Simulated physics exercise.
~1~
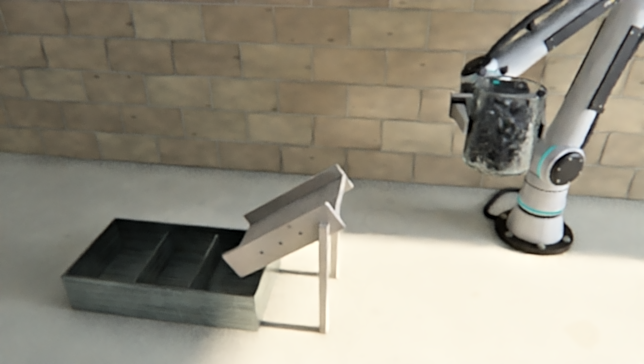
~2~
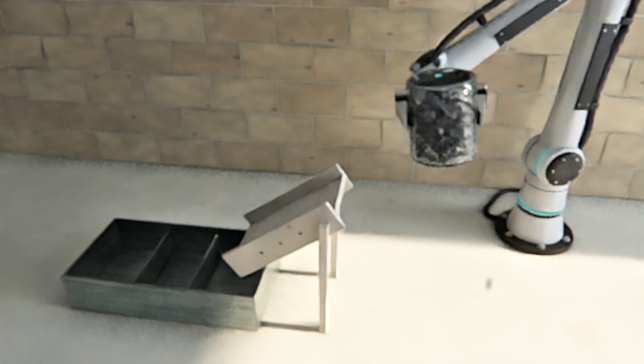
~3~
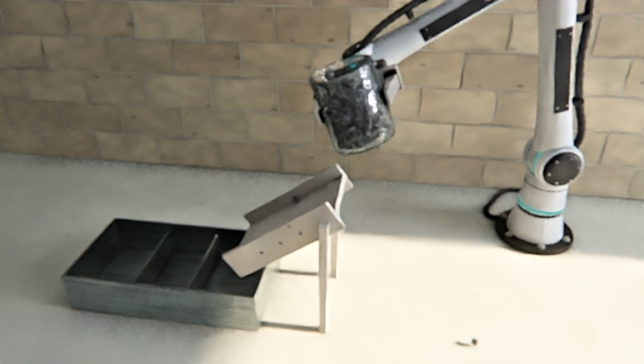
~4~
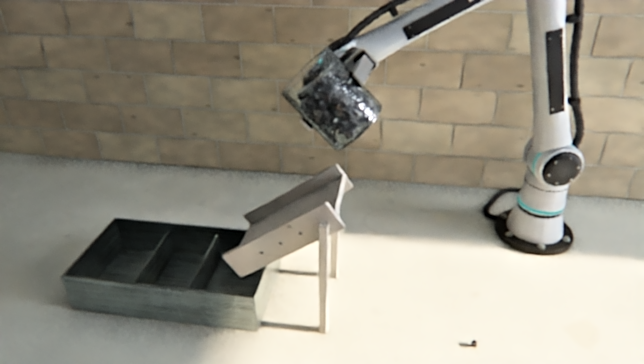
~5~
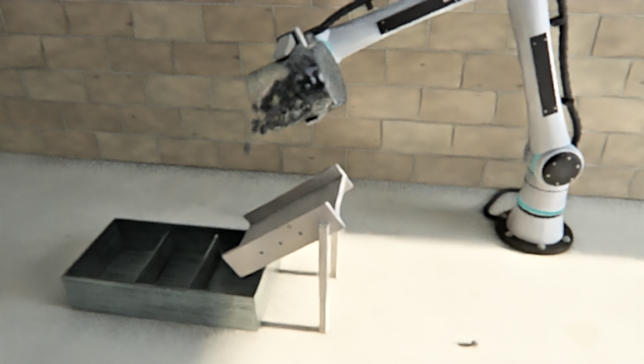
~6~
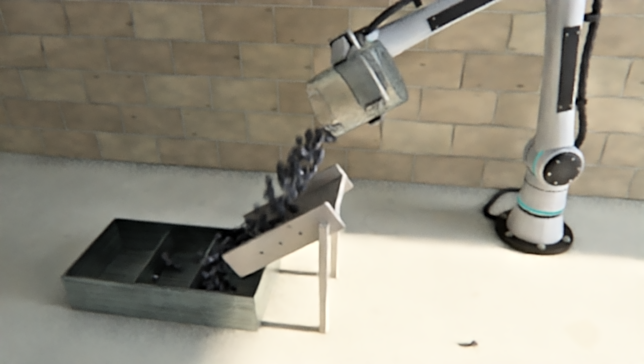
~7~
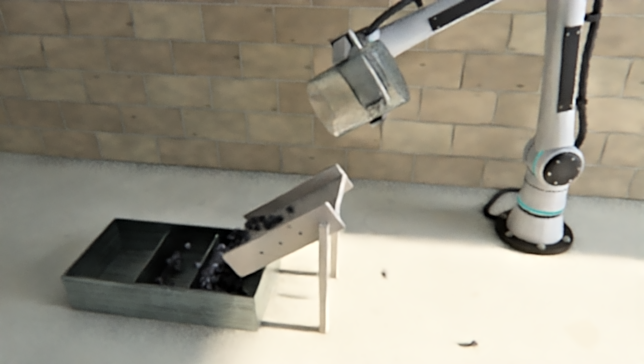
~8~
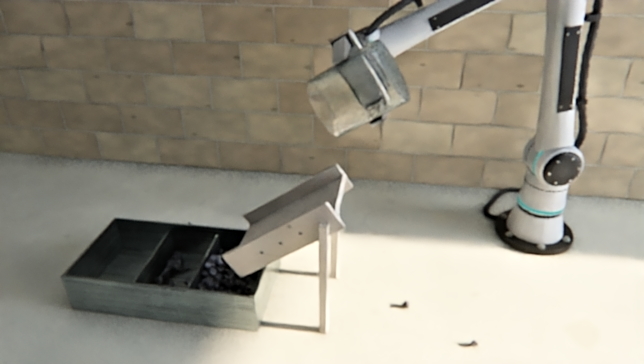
Robot arm swinging a clear tumbler of dark pebbles left and tipping them down a chute into a divided metal box.
